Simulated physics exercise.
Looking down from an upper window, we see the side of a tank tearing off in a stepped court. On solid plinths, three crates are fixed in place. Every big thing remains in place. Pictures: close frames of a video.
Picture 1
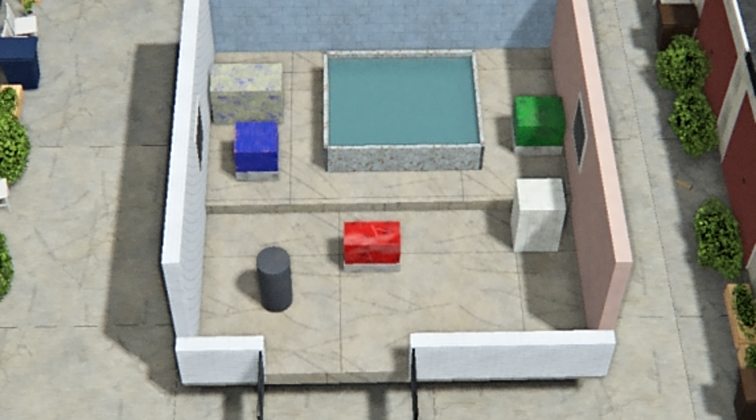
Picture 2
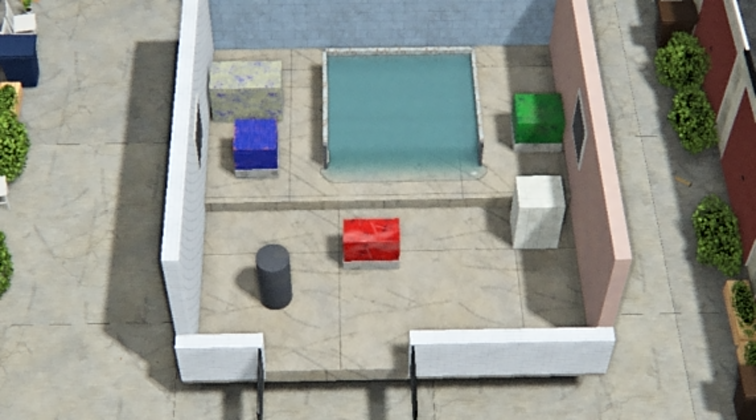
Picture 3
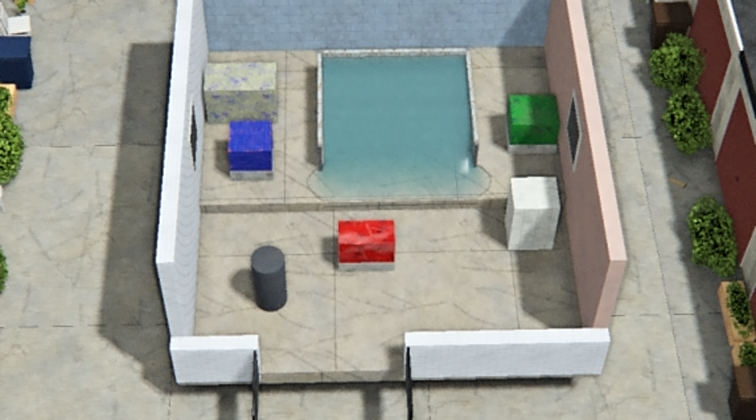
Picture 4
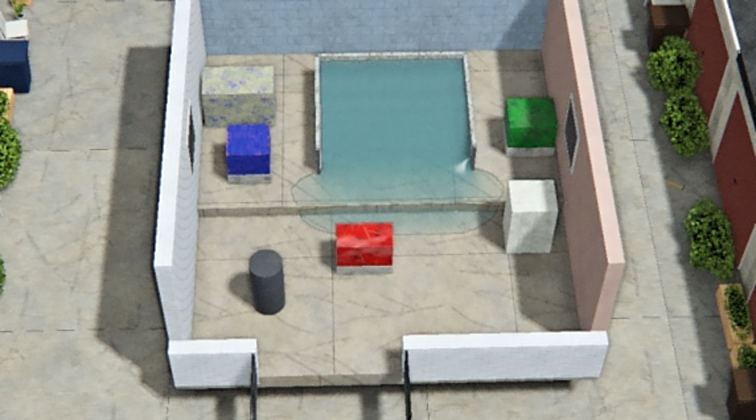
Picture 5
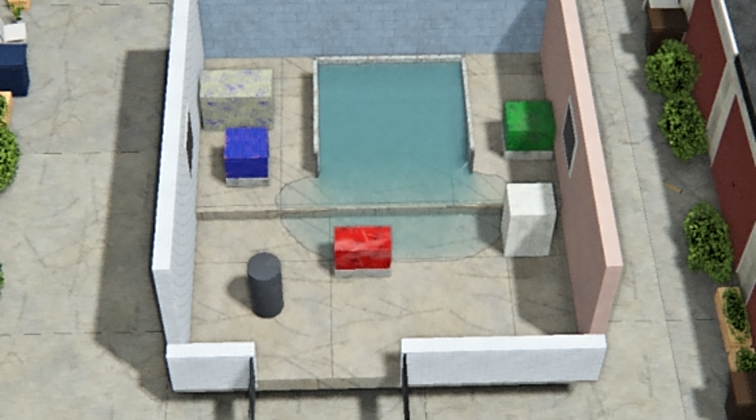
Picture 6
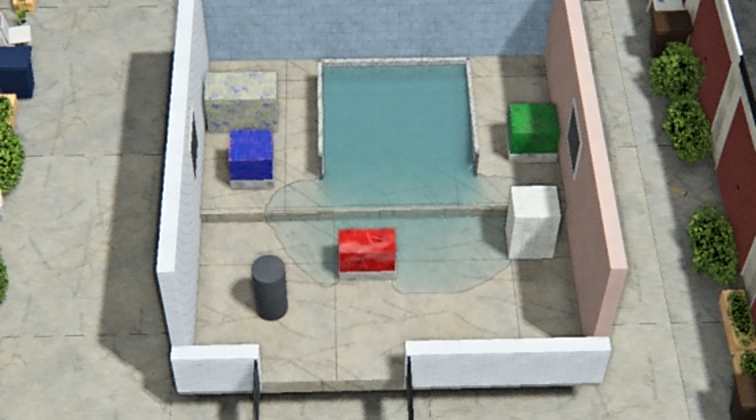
In the video, seen from above, the near side of an open tank in a walled court gives way, and water pours out, spreading over a low step and around a red block on the lower paving.
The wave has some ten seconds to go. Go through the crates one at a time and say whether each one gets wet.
My prediction: The red crate is not saved, the green crate is saved, the blue crate is saved.
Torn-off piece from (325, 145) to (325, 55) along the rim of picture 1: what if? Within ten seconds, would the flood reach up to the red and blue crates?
My take: The red crate stays clear, while the blue crate gets flooded.
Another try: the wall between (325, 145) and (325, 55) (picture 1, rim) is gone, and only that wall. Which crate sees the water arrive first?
That would be the blue-painted one.
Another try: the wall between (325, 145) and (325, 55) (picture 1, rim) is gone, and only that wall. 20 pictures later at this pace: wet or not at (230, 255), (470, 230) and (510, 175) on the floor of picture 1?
Point by point: Drenched, unwetted, unwetted.
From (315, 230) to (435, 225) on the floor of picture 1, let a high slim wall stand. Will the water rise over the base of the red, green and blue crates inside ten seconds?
Then: Red escapes it, green escapes it, blue is spared.
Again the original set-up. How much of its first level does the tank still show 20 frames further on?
Some 22 per cent.
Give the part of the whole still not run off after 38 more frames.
About 88 per cent.
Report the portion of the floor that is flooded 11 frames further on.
Some 50 per cent.
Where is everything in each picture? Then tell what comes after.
The first picture shows the open tank at (402, 101) is whole and still.
In the second picture, the front is at (484, 167), out from the gap at (403, 159).
In the third picture, water pours out at (398, 162) and has run to (484, 187).
In the fourth picture, water pours out at (396, 165) and has run to (493, 198).
In the fifth picture, water pours out at (394, 169) and has run to (499, 232).
In the sixth picture, water pours out at (398, 171) and has run to (480, 278).
A moment on, water covers 40 % of the floor; the red crate water round its plinth, the green crate not reached, the blue crate water round its plinth.
Next, water covers 50 % of the floor; the red crate water round its plinth, the green crate not reached, the blue crate water round its plinth.
Then, water covers 60 % of the floor; the red crate water round its plinth, the green crate not reached, the blue crate water round its plinth.
Later, water covers 65 % of the floor; the red crate water round its plinth, the green crate water round its plinth, the blue crate water round its plinth.
In the end, water covers 60 % of the floor; the red crate was topped, the green crate stayed above the water, the blue crate stayed above the water.
